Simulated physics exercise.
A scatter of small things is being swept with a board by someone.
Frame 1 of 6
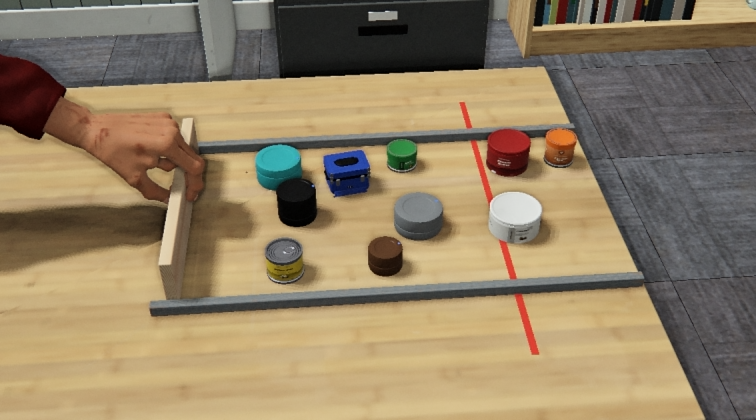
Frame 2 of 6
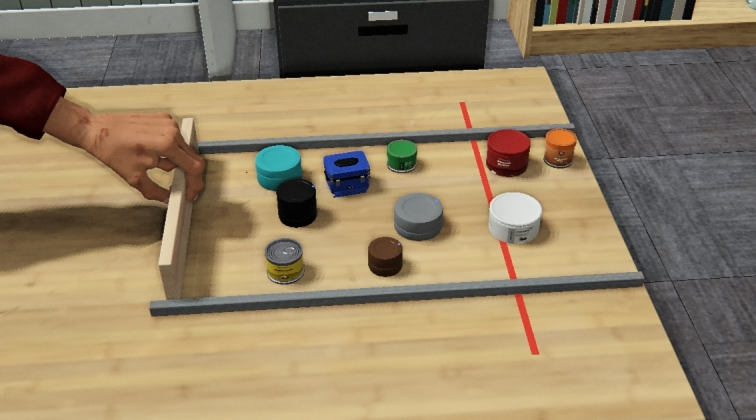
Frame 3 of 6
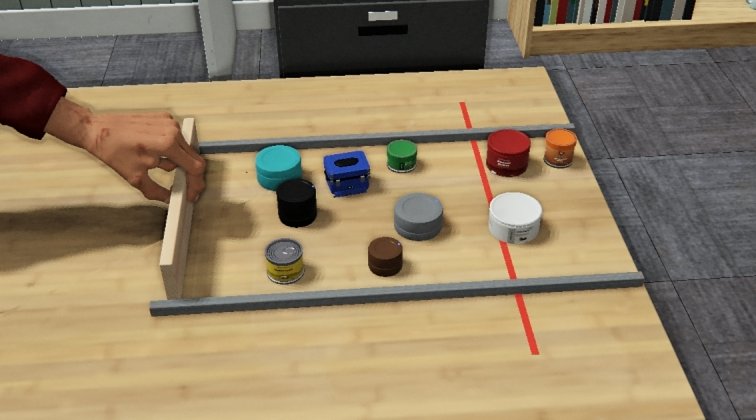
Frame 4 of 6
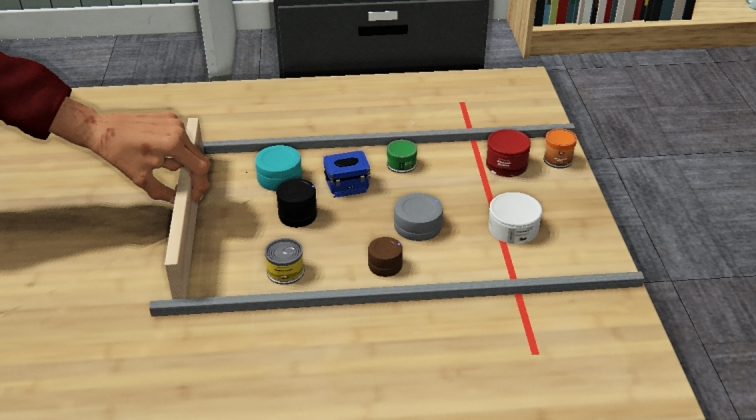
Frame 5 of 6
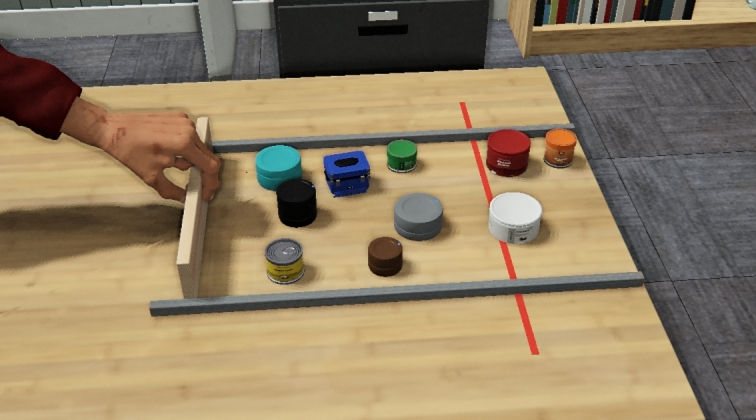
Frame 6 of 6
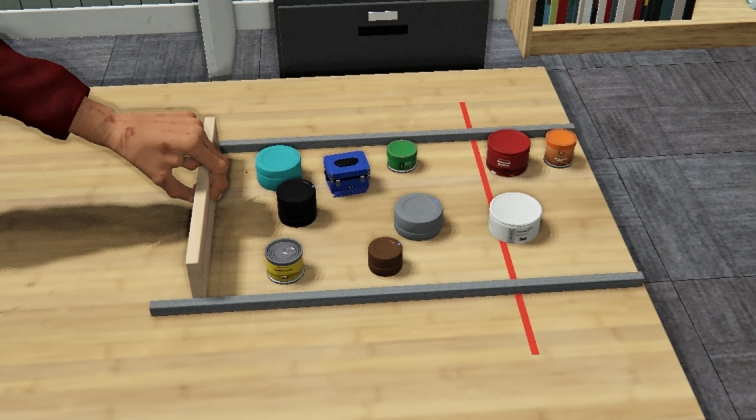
On a light wooden tabletop between two grey rails, a hand in a dark red sleeve holds an upright board to the left of scattered small containers. The board barely moves at first, then slides slightly right, still short of the containers, which stay still around the red line.
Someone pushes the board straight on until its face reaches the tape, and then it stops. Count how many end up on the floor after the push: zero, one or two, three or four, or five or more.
The table is going to keep every piece.
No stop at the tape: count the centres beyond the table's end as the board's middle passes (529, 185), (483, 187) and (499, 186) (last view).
The counts would come out as 1, 0 and 0.
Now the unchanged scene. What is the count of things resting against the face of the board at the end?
Total: 4.
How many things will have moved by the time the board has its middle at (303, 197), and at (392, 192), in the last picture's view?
First 4, after that 7.
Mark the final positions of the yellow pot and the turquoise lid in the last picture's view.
In the last picture they sit at about (527, 251) and about (502, 153).
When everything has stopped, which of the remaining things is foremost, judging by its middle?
It's the orange pot.
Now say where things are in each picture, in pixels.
In the first picture, orange pot (560, 148); red tub (508, 153); white tub (515, 218); board (181, 203); tape (492, 206).
In the second picture, red tub (508, 153); grey lid (418, 216).
In the third picture, white tub (515, 218); black lid (297, 203).
In the fourth picture, orange pot (560, 148); brown lid (385, 257).
In the fifth picture, red tub (508, 153); blue case (347, 173).
In the sixth picture, orange pot (560, 148); red tub (508, 153); white tub (515, 218); board (205, 202); tape (492, 206).
Soon after, none off yet; orange pot at rest near (560, 148); red tub at rest near (508, 153); white tub at rest near (515, 218).
At rest, the number that fall off is zero.
